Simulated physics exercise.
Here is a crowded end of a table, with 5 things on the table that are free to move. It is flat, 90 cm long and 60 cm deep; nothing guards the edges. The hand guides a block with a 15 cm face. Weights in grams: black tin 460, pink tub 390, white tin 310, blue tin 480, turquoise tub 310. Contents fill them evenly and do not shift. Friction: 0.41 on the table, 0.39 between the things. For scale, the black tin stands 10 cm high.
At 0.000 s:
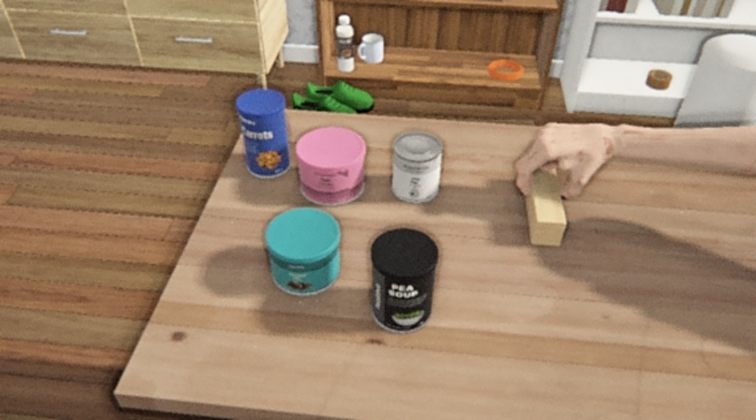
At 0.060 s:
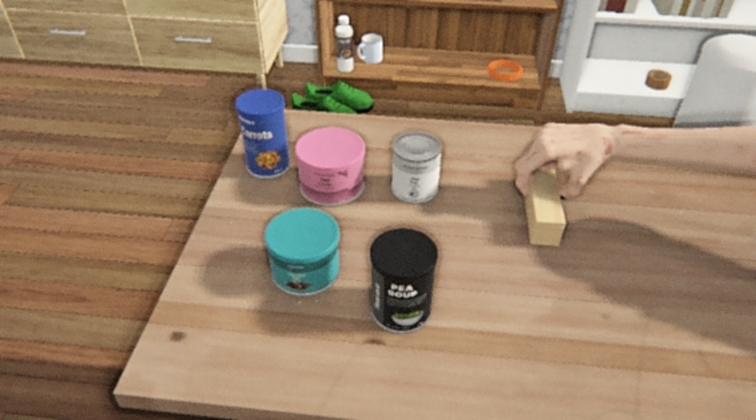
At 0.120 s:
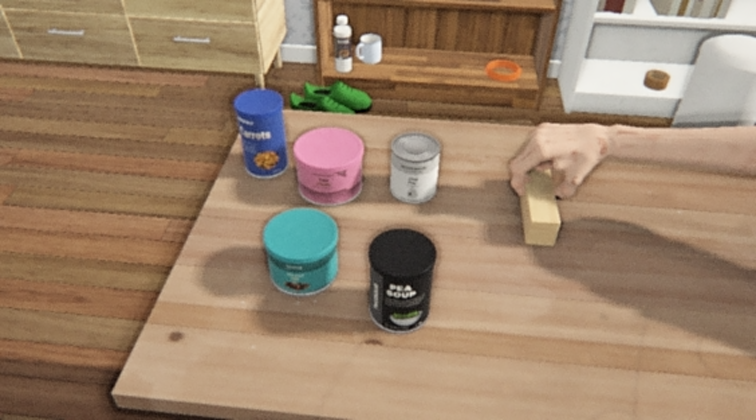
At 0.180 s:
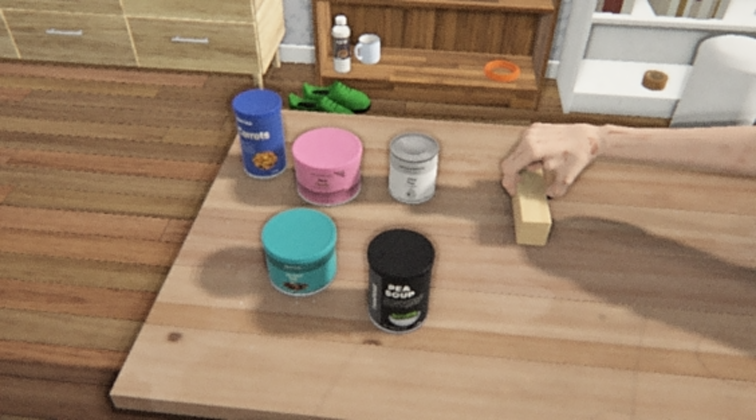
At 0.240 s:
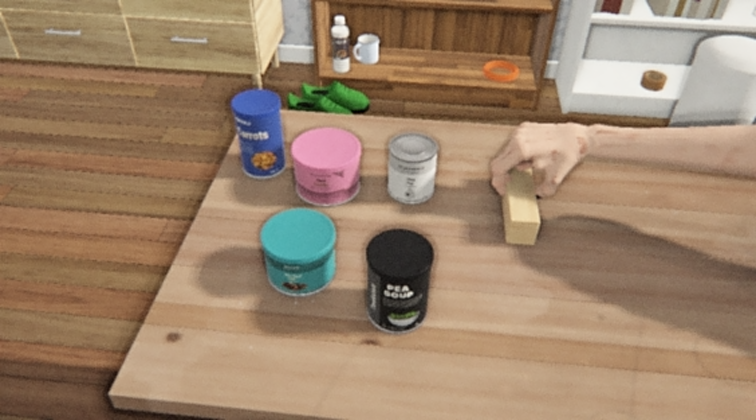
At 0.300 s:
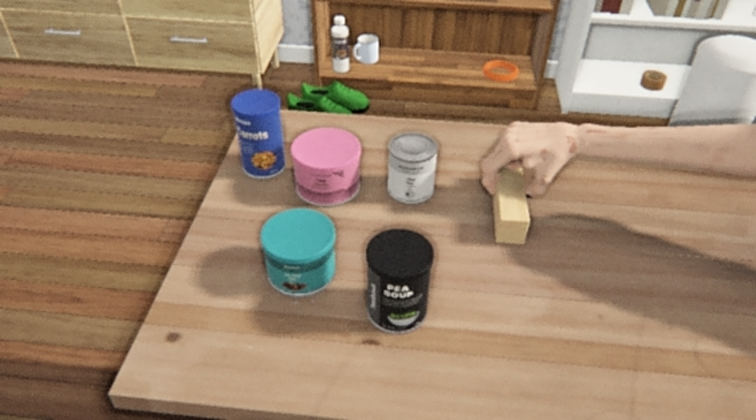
A hand sliding a pale wooden block slowly left across a wooden table, toward five tins and tubs that stay still.
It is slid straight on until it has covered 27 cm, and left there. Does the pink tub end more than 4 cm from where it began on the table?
The pink tub gets shifted.
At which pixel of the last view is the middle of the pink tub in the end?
At about (263, 173).
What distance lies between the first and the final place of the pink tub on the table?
About 10 cm.
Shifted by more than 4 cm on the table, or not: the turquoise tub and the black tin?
The turquoise tub holds its spot; the black tin holds its spot.
Around 0.80 s, block slid 16 cm; white tin shifted 3 cm.
Around 1.10 s, block slid 23 cm; pink tub shifted 5 cm near (292, 167); white tin shifted 9 cm.
Around 1.20 s, block slid 25 cm; pink tub shifted 8 cm near (277, 169); white tin shifted 12 cm; blue tin shifted 3 cm.
Finally (1.7 s), not toppled but over 4 cm from the start, pink tub and white tin; the other 3 still in place (within 4 cm). Final places as that camera would see them, pink tub near (263, 173).
